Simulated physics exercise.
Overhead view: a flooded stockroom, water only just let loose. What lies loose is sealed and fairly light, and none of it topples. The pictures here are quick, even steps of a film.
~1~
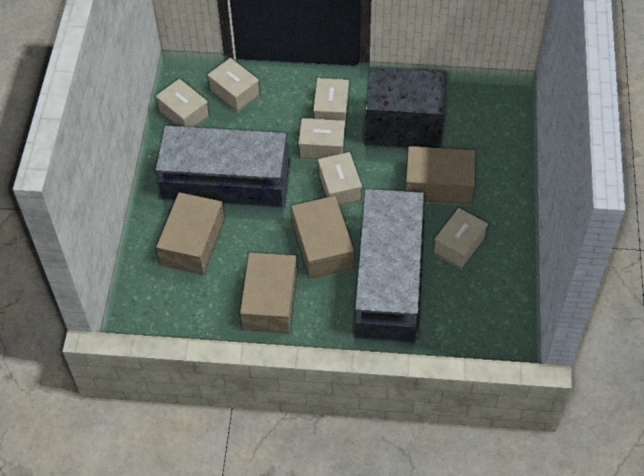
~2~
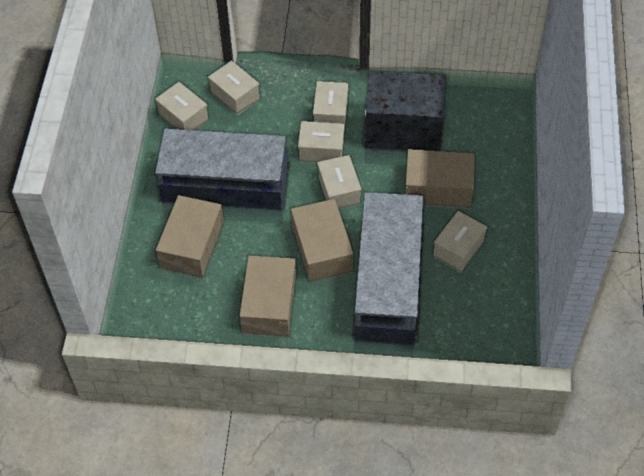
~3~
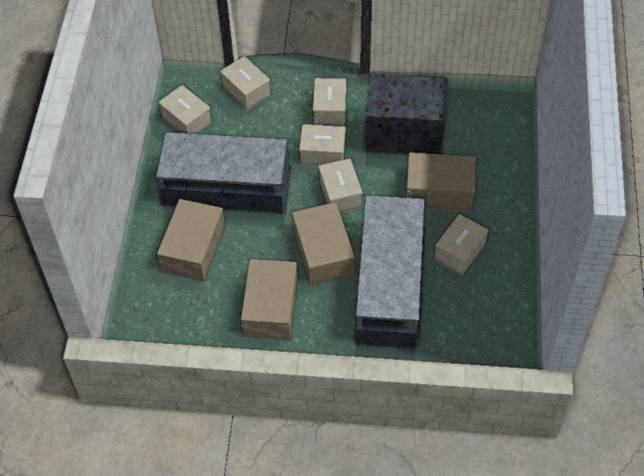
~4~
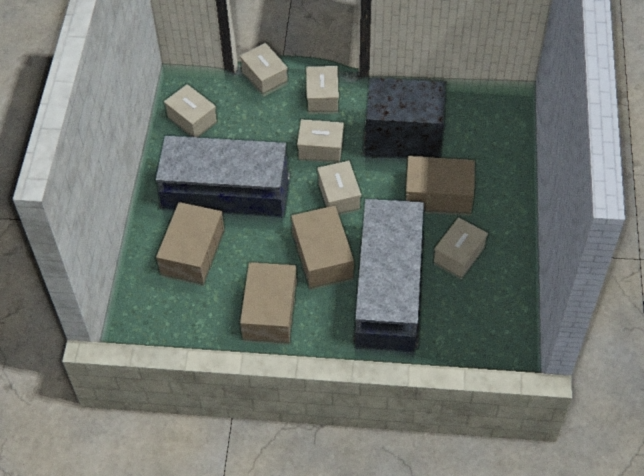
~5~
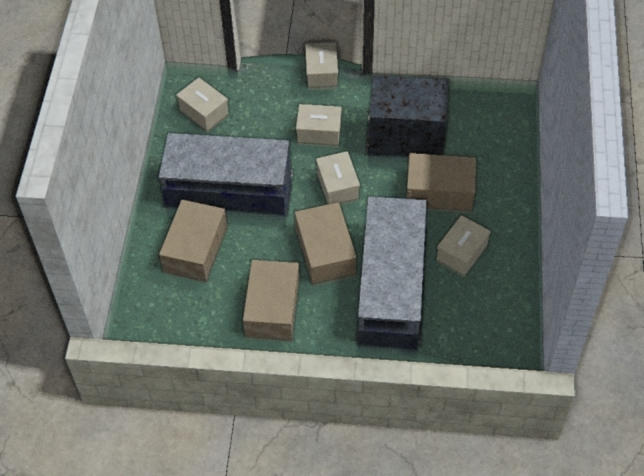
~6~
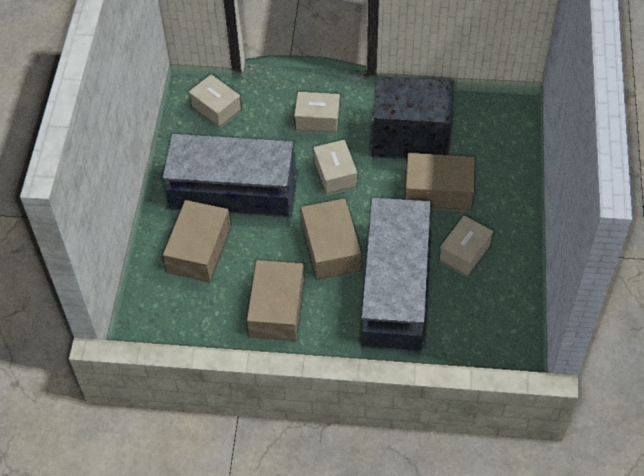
In the video, a dark door at the back of a flooded, walled room opens, and small pale boxes drift toward the gap, two passing out of view one after the other, while the larger brown boxes and dark blocks barely move.
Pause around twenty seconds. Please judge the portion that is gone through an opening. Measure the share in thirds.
Two thirds and higher.
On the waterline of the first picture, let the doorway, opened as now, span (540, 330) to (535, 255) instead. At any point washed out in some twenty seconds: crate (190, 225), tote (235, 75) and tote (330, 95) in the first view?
The three read no escape, no escape and no escape, respectively.
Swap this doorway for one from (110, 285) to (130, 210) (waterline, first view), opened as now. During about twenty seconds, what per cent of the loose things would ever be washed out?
It works out to some 70 in a hundred.
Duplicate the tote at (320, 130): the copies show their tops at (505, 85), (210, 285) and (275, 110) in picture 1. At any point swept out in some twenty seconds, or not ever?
In order, the first is escaping, the second never leaving, the third escaping.
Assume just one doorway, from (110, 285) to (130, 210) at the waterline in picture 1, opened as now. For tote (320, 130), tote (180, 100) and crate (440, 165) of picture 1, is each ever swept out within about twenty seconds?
One by one: Exits; held indoors; exits.
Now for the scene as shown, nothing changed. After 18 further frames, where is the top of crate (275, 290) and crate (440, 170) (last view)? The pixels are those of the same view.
First near (304, 242), second near (352, 154).
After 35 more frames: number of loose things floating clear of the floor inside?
I count 3.
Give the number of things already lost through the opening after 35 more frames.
7.
A moment on, 3 of 10 are out; 7 afloat.
Next, 6 of 10 are out; 4 afloat.
Later, 7 of 10 are out; 3 afloat.
In the end, 8 of 10 are out; 2 afloat.
